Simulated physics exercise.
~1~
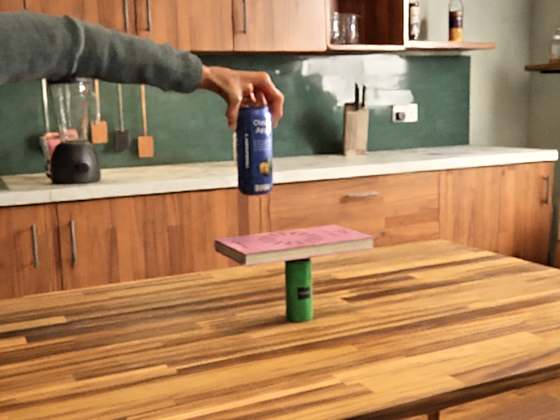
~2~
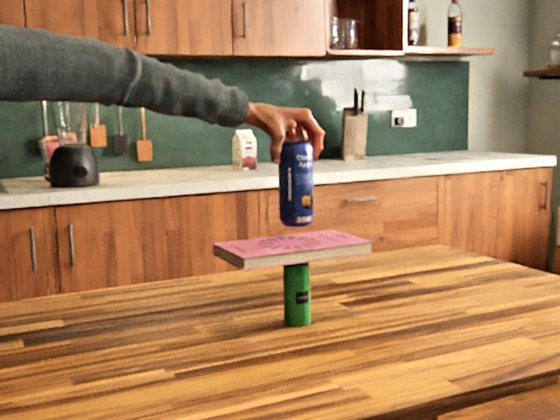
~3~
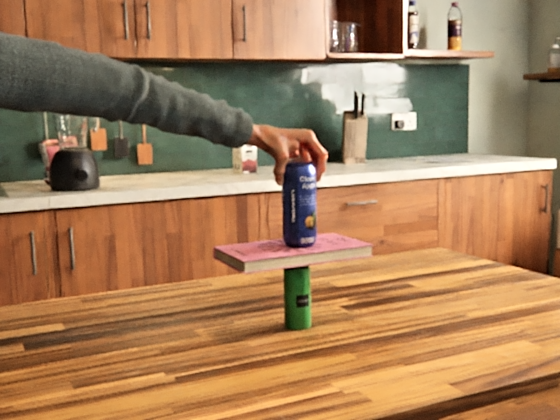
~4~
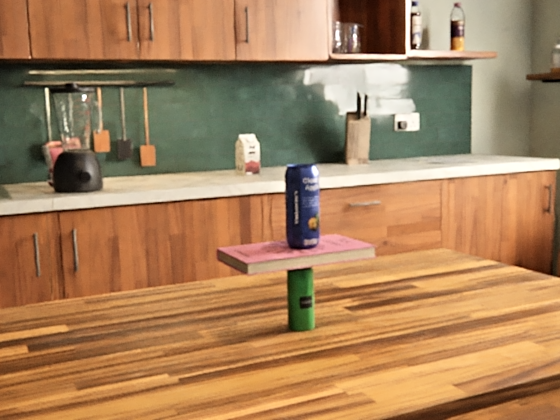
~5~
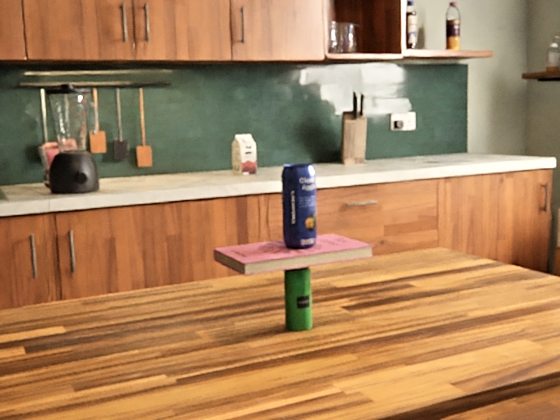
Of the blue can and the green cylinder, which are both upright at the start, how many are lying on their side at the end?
None of them are. The blue can is still standing on the book, and the green cylinder is still upright beneath it.
